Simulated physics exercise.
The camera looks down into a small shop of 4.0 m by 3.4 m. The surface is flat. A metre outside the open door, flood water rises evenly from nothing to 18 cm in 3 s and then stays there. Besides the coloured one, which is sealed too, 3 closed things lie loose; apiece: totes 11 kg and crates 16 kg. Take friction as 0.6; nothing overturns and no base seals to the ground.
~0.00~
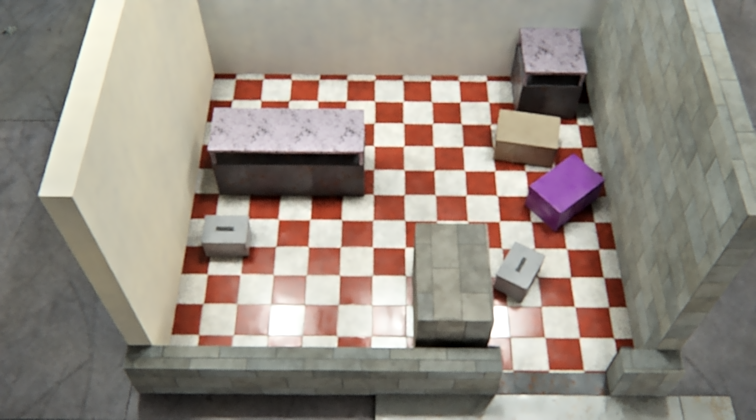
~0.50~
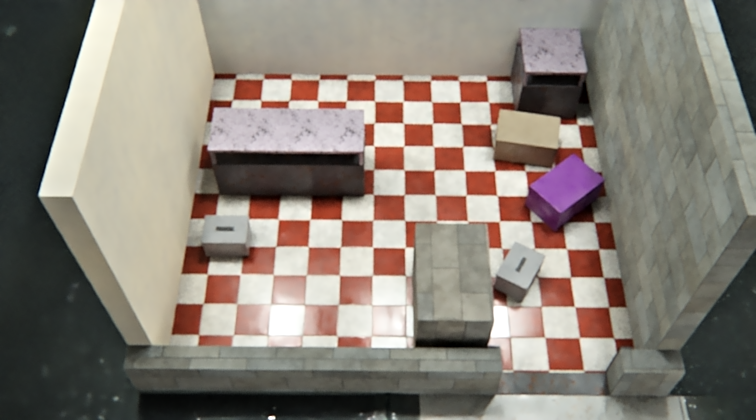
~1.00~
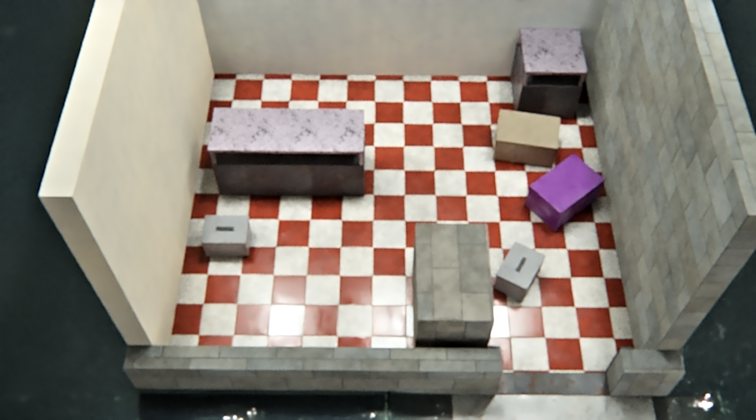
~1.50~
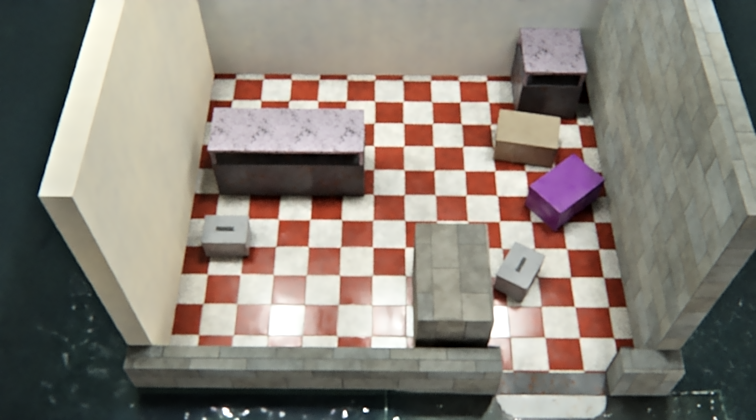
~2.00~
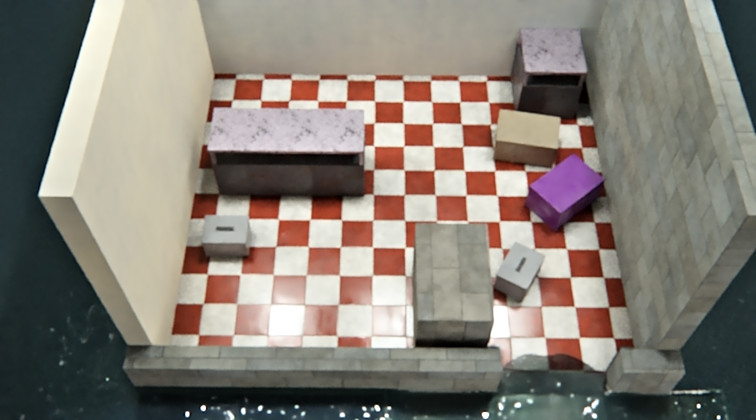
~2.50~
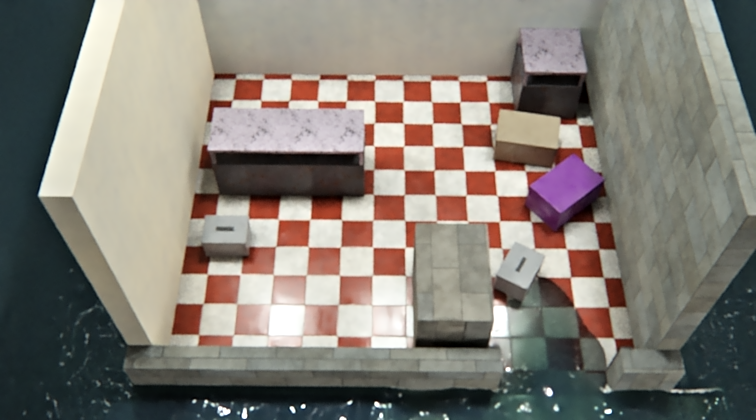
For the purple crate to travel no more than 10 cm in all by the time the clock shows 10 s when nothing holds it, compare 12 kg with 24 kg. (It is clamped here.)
For it, neither weight holds it.
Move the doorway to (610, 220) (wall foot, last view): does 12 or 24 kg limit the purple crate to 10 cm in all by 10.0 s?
Then neither weight holds it.
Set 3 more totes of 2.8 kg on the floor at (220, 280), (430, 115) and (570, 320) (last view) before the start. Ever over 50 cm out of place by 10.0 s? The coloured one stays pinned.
In that order: Short of it, more, past it.
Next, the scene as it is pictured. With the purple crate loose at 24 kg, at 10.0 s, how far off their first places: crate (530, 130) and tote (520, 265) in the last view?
In turn: 120 cm, 250 cm.
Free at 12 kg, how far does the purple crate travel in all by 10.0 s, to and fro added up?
About 300 cm.
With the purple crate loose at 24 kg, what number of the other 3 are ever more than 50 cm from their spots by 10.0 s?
I count 2.
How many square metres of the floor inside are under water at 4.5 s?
About 4.0 m2.
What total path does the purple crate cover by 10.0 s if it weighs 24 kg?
Some 150 cm in all.
After 3.5 s the purple crate would be 0 cm from its start with 12 kg and 0 cm from its start with 24 kg; 2 cm of water round it then.
After 4.5 s the purple crate would be 18 cm from its start with 12 kg and 19 cm from its start with 24 kg; 8 cm of water round it then.
After 7.0 s the purple crate would be 81 cm from its start with 12 kg and 46 cm from its start with 24 kg; 11 cm of water round it then.
After 10.0 s the purple crate would be 282 cm from its start with 12 kg and 146 cm from its start with 24 kg; 11 cm of water round it then.
